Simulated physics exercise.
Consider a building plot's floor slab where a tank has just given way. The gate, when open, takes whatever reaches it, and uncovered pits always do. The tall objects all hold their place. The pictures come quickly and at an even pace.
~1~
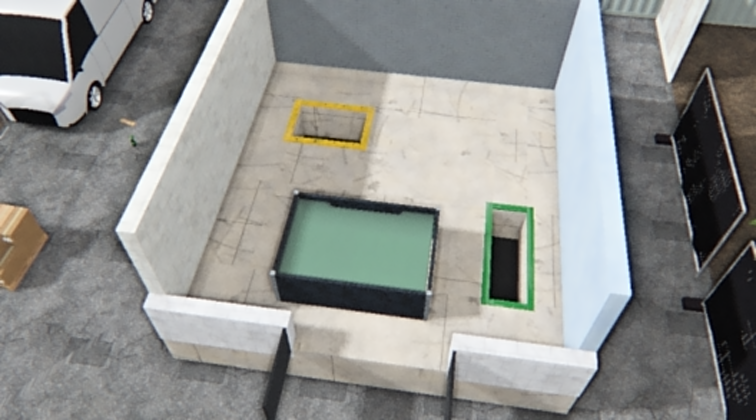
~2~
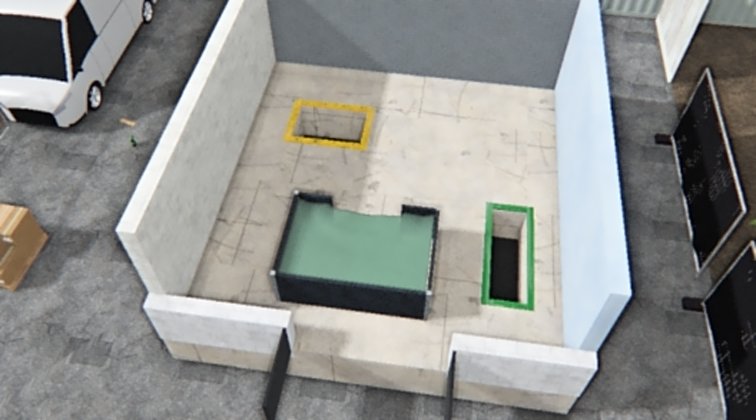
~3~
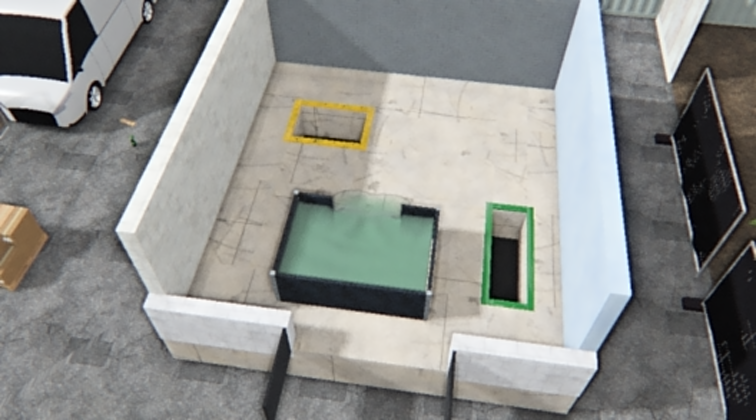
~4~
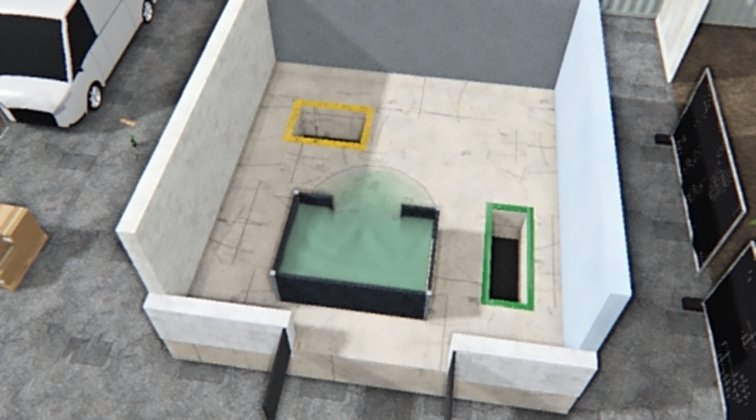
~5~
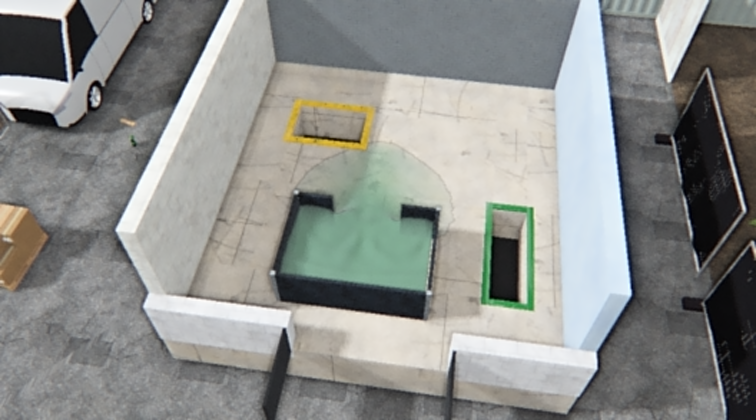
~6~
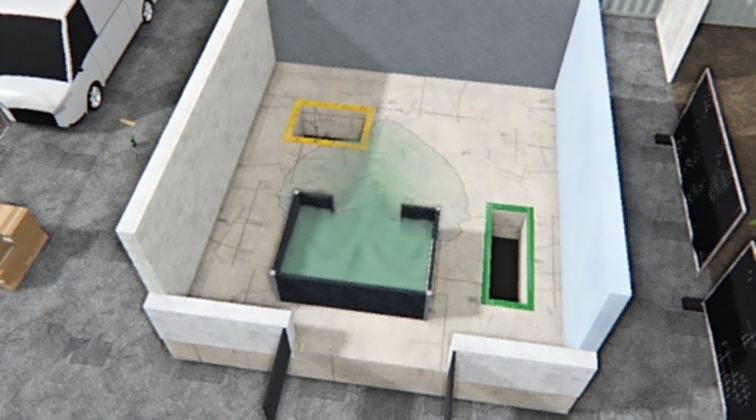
An open tank gives way at its far side and greenish water spreads across the floor.
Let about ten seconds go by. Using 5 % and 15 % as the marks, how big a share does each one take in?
The gate lands in the bottom band - below five per cent. The yellow pit lands in the top band - past fifteen per cent. The green pit lands in the middle band - five to fifteen per cent.
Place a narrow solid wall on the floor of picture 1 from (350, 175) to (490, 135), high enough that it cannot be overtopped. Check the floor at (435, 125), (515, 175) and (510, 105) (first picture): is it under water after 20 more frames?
In order: Dry; wet; wet.
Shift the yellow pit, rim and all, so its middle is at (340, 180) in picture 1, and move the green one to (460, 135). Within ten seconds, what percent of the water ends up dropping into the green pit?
Roughly 25 per cent ends up in the green pit.
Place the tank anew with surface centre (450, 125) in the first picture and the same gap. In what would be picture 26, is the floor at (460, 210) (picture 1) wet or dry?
Untouched.
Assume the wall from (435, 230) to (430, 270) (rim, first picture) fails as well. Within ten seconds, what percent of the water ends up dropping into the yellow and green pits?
Per cent: Yellow 0, green 65.
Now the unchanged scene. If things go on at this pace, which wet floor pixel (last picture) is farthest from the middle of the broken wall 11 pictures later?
I'd put it around (551, 92).
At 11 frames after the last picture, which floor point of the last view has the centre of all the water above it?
Close to (386, 197).
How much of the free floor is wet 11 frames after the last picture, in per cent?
Estimated share: Around 50 %.
A moment on, water covers 35 % of the floor; the gate 0 %, the yellow pit 4 %, the green pit 0 %.
Next, water covers 50 % of the floor; the gate 0 %, the yellow pit 10 %, the green pit 0 %.
Then, water covers 55 % of the floor; the gate 0 %, the yellow pit 15 %, the green pit 0 %.
Later, water covers 75 % of the floor; the gate 0 %, the yellow pit 19 %, the green pit 4 %.
In the end, water covers 95 % of the floor; the gate 0 %, the yellow pit 21 %, the green pit 13 %.
